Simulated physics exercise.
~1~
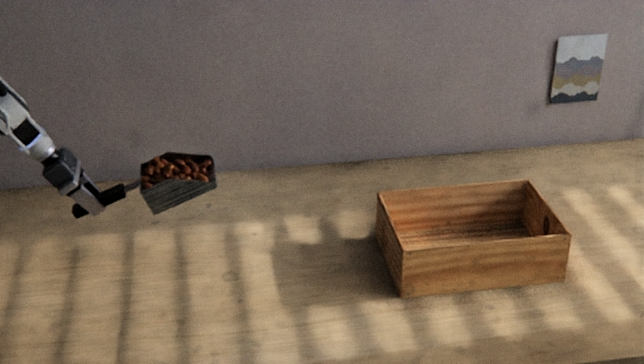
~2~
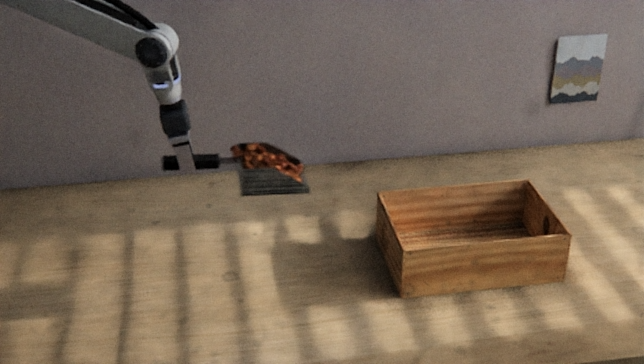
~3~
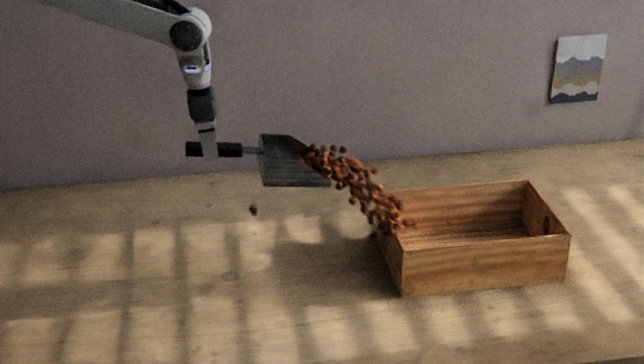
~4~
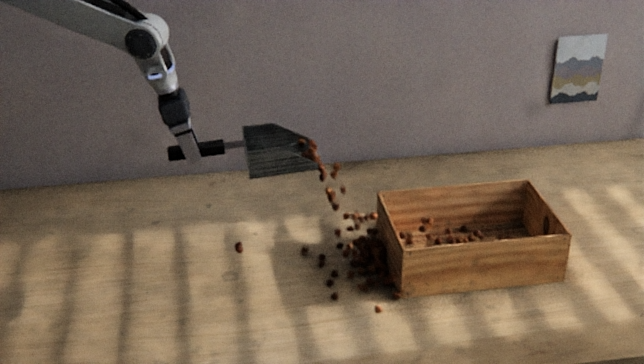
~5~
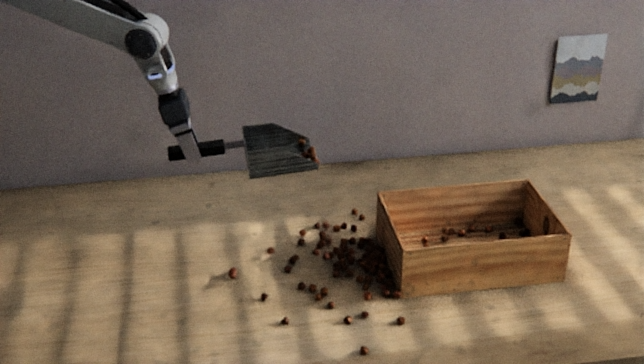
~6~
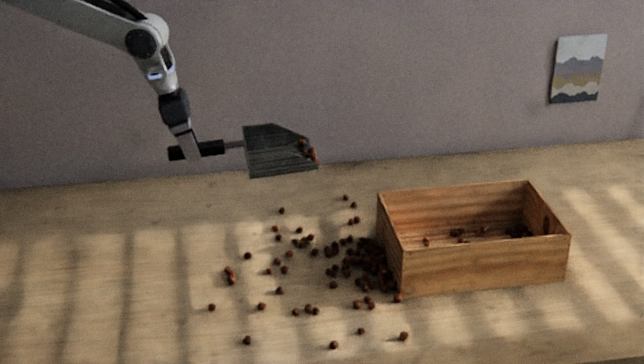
The clip opens with a robot arm at the left holding a dark scoop heaped with brown nuts above a wooden table, where an open wooden box sits to the right. The arm carries the scoop rightward toward the box, and the load begins to slide toward the open front. The nuts then pour out in a stream over the box's near left edge. The arm draws back a little to the left, and many nuts drop short, piling beside the box and scattering across the table. Finally the arm holds still with a few nuts left in the scoop, some inside the box, and most on the table.
